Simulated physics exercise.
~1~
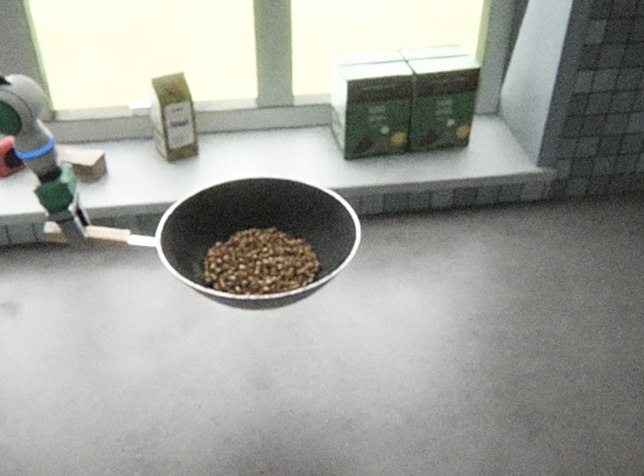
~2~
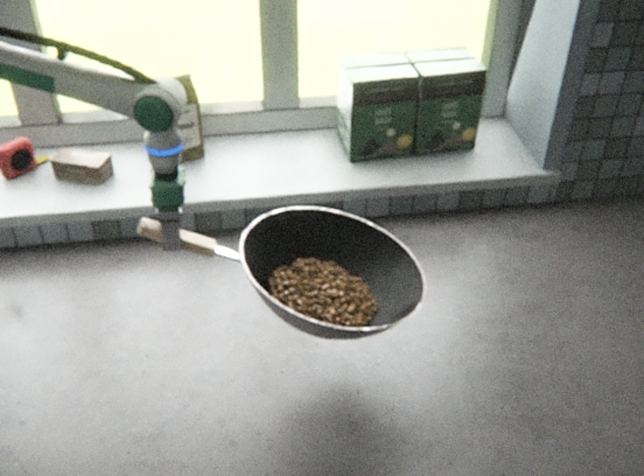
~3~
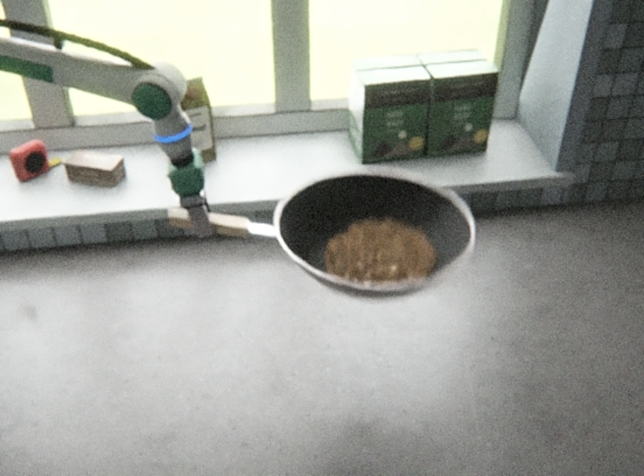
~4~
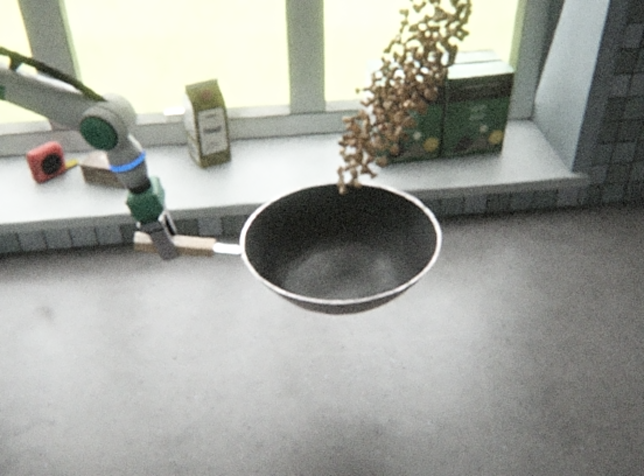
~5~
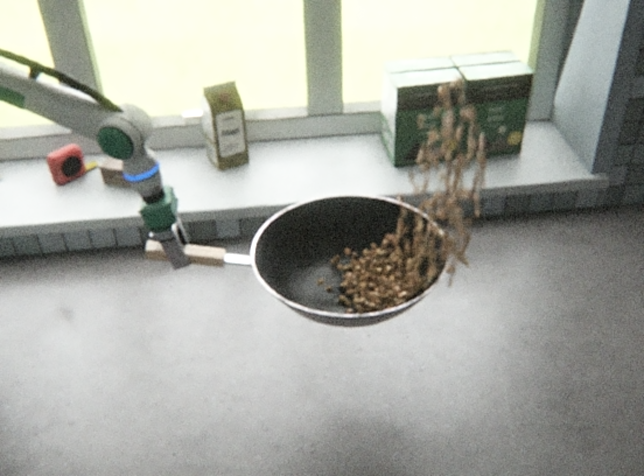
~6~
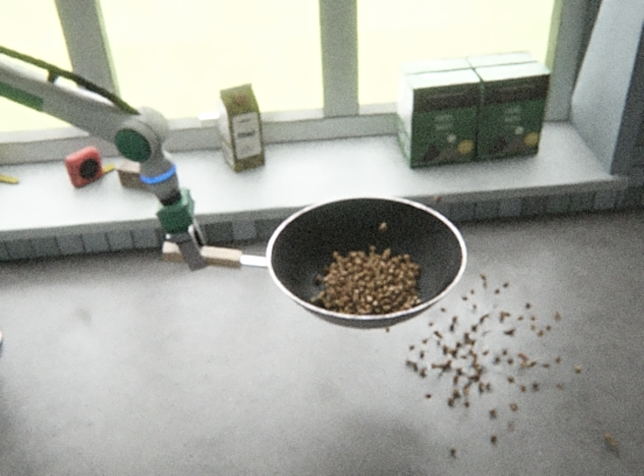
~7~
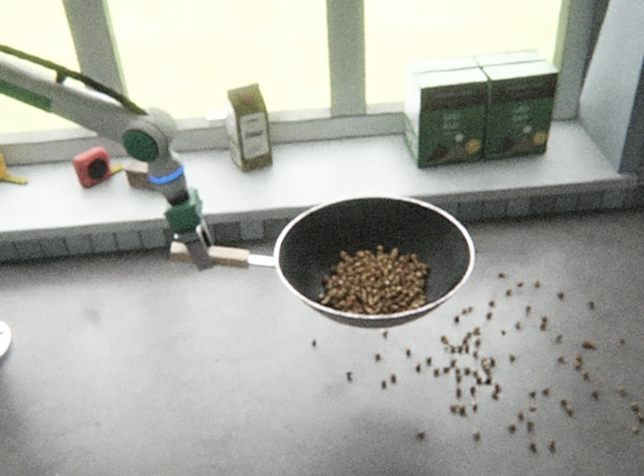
Robot arm tossing brown beans high from a dark wok, catching most while the rest scatter across the grey counter at right.
